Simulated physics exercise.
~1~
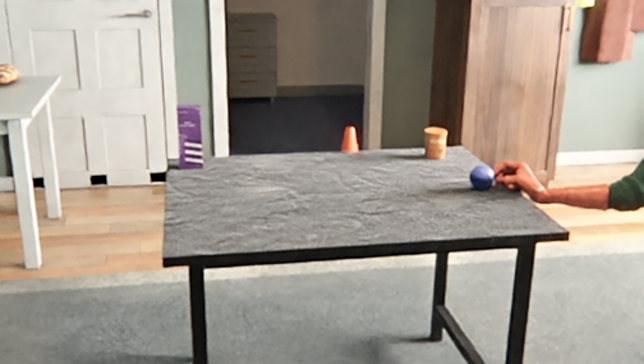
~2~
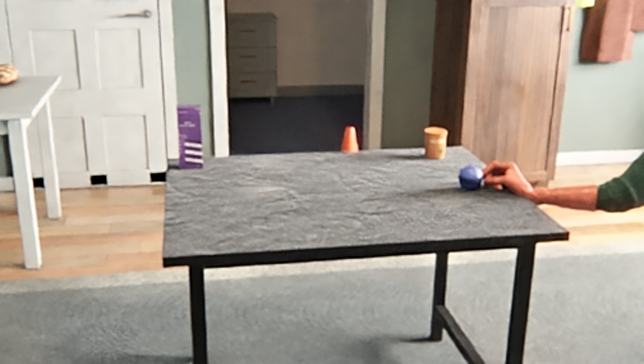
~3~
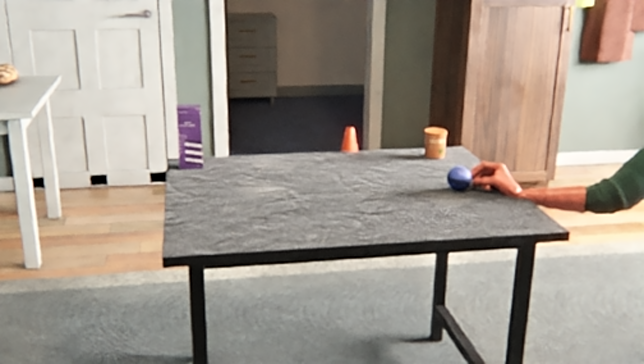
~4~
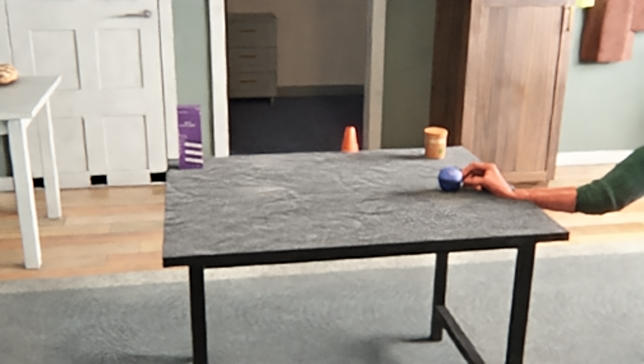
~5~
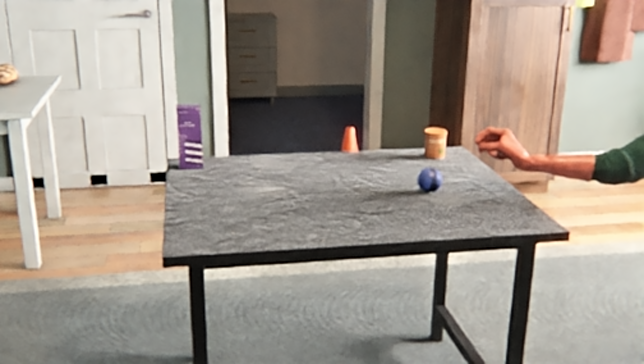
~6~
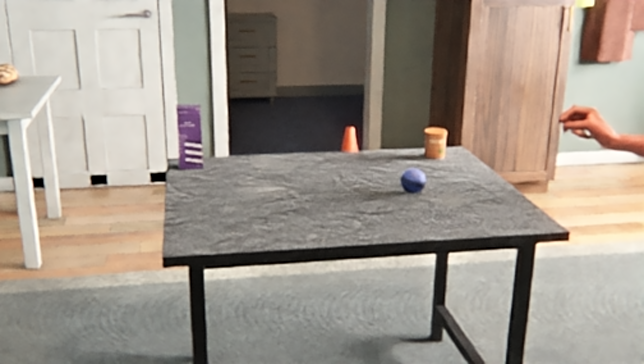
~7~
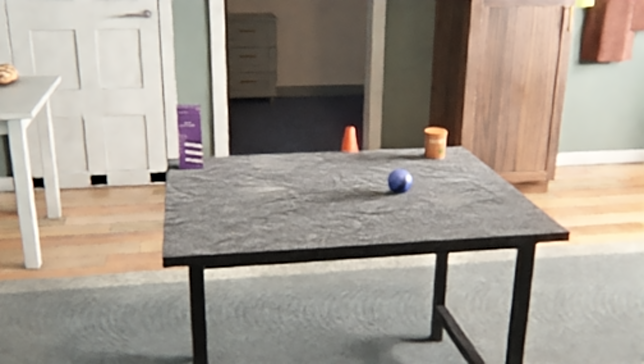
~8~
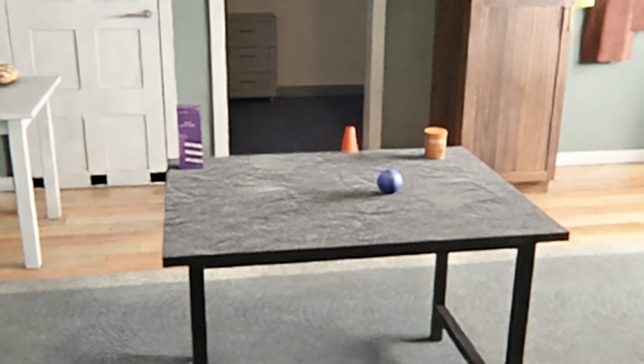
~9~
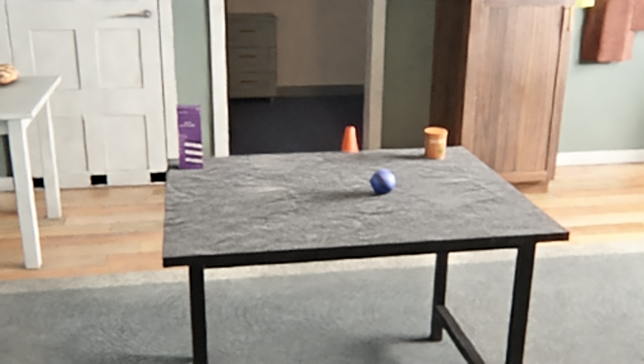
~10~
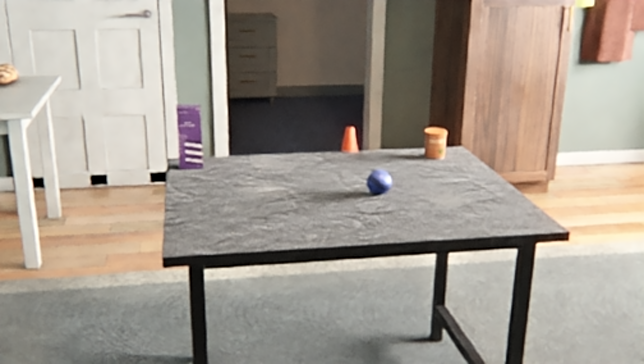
A blue ball rolls left from a releasing hand, slows, and stops on the table.
